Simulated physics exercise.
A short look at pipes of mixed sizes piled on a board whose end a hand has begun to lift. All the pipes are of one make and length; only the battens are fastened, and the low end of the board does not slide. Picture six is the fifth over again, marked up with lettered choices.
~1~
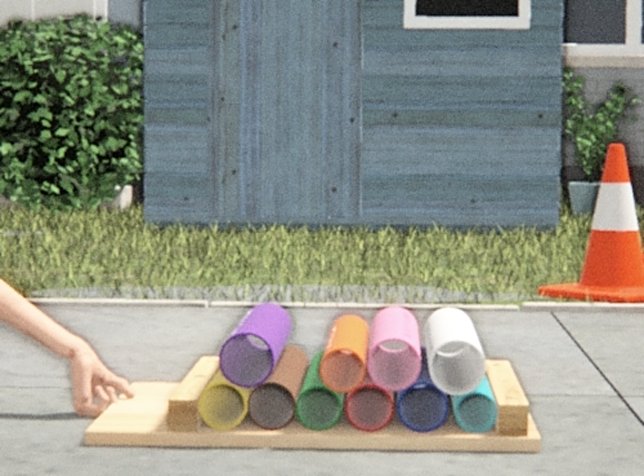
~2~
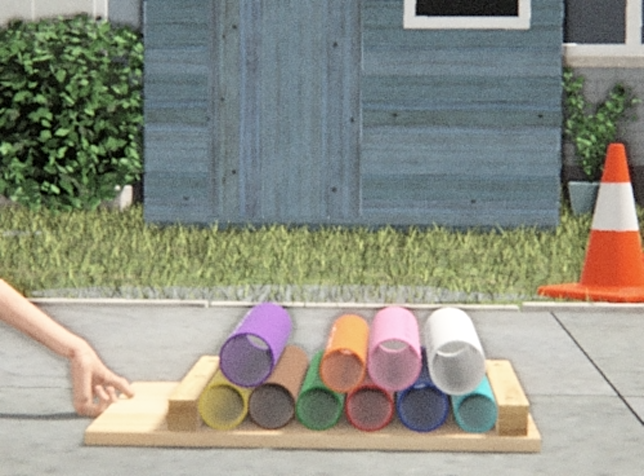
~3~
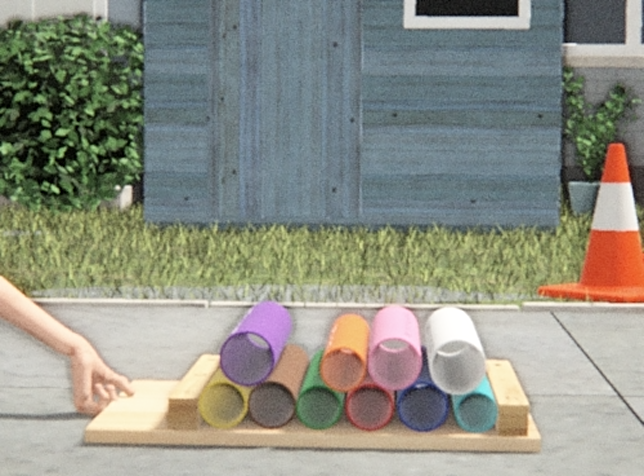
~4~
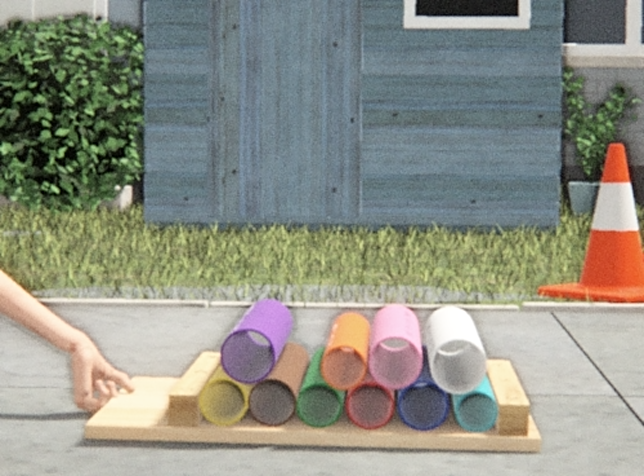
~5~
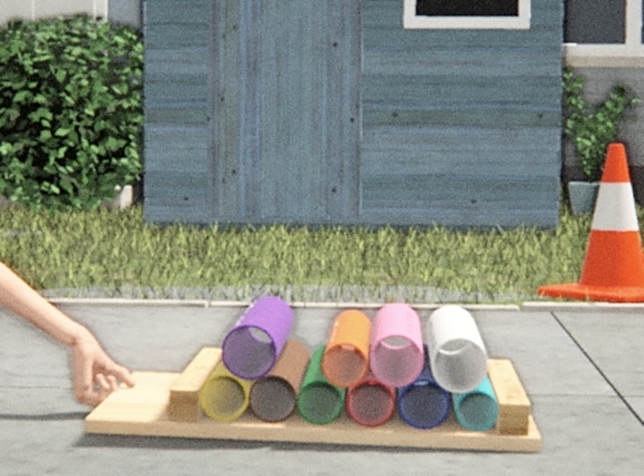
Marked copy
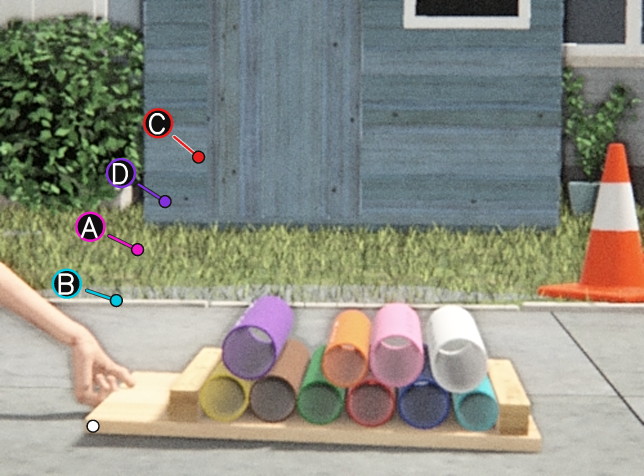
A hand slowly lifts the left end of a board stacked with colourful pipes slightly.
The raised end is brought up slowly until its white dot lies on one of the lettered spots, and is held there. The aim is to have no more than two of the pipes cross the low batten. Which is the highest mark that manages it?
Mark A is as high as it can go.
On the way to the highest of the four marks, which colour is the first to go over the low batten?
First is the white one.
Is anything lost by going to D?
Yes, at D.
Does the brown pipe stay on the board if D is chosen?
Yes.
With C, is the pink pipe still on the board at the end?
No.
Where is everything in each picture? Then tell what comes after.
In the first picture, board (319, 400); yellow pipe (223, 406); brown pipe (272, 406).
In the second picture, brown pipe (272, 406); green pipe (319, 408).
In the third picture, board (319, 398); yellow pipe (223, 404); purple pipe (247, 358); turquoise pipe (476, 412).
In the fourth picture, board (319, 397); yellow pipe (223, 401); brown pipe (272, 402).
In the fifth picture, board (319, 394); yellow pipe (224, 397); brown pipe (273, 399).
On the marked copy, A at (137, 250); B at (116, 301); C at (199, 157); D at (165, 202); the white dot at (93, 426).
Taking A. A third of the way, board at 16°.
Two thirds of the way, board at 25°.
When it is over, board at 25°, one over the low batten (white).
As for the rest, B one over the low batten (white); C four over the low batten (orange, pink, purple, white); D four over the low batten (orange, pink, purple, white).
